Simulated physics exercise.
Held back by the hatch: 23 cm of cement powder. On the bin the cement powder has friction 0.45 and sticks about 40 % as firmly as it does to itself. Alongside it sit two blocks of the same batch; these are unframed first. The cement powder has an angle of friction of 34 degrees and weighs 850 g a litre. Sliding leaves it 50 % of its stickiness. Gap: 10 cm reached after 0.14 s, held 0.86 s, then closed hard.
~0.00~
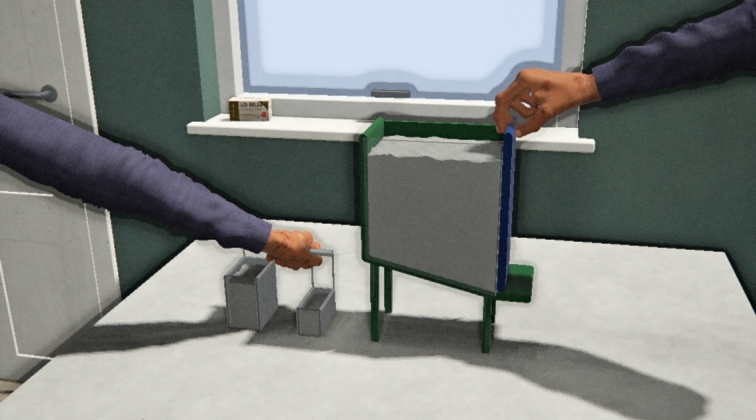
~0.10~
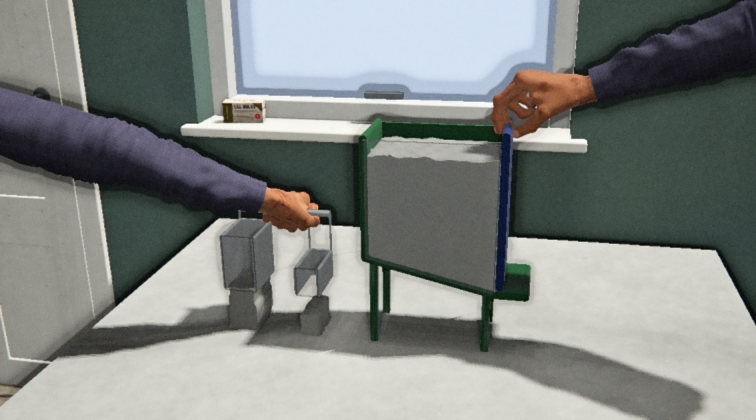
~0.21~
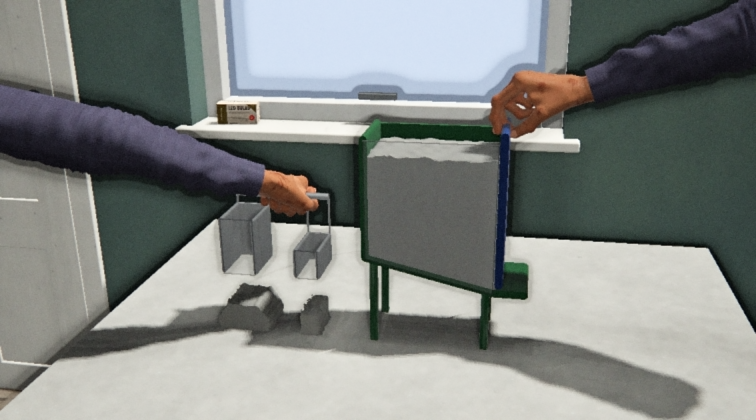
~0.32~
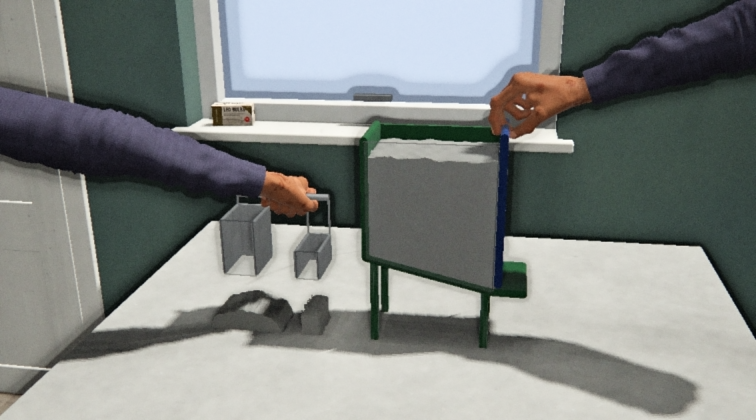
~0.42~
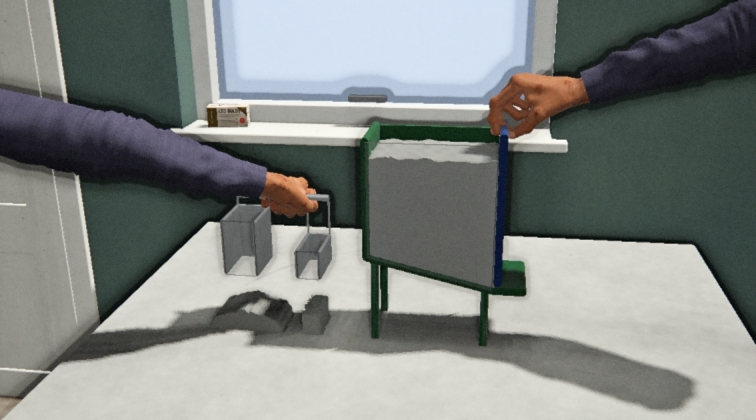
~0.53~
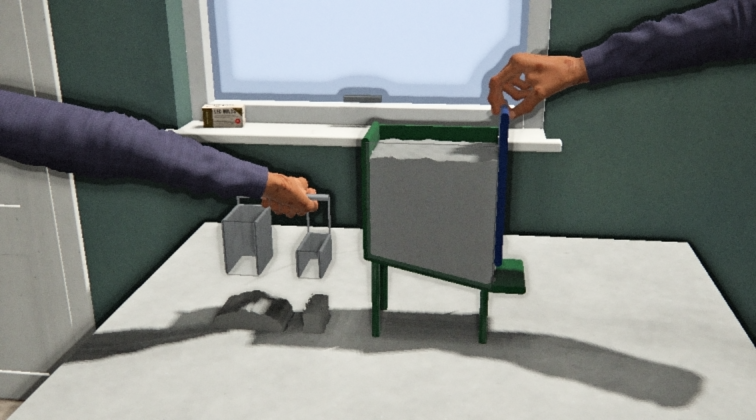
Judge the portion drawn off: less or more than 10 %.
Outcome: In excess of 10 per cent.
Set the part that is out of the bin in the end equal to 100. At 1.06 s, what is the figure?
Reading: Approx. 50 per cent.
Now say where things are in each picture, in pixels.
In the first picture, top of the hatch at (508, 137), not yet moved; top of the cement powder at (495, 161); blocks stand 8.9 cm, 4.3 cm (left to right).
In the second picture, top of the hatch at (506, 138), not yet moved; top of the cement powder at (493, 161); blocks stand 8.4 cm, 4.2 cm (left to right).
In the third picture, top of the hatch at (505, 138), not yet moved; top of the cement powder at (492, 161); blocks stand 5.4 cm, 4.2 cm (left to right).
In the fourth picture, top of the hatch at (505, 139), not yet moved; top of the cement powder at (492, 161); blocks stand 4.3 cm, 4.2 cm (left to right).
In the fifth picture, top of the hatch at (504, 139), not yet moved; top of the cement powder at (492, 161); blocks stand 4.3 cm, 4.2 cm (left to right).
In the sixth picture, top of the hatch at (505, 118), moved 3.4 cm; top of the cement powder at (492, 161); blocks stand 4.3 cm, 4.2 cm (left to right).
After 0.77 s, the hatch is 10 cm open and 3 % is out.
After 1.06 s, the hatch is 10 cm open and 12 % is out.
After 1.34 s, the hatch is 10 cm open and 17 % is out.
After 1.63 s, the hatch is 2.5 cm open and 23 % is out.
After 1.96 s, at the end, the hatch is shut and 24 % is out.
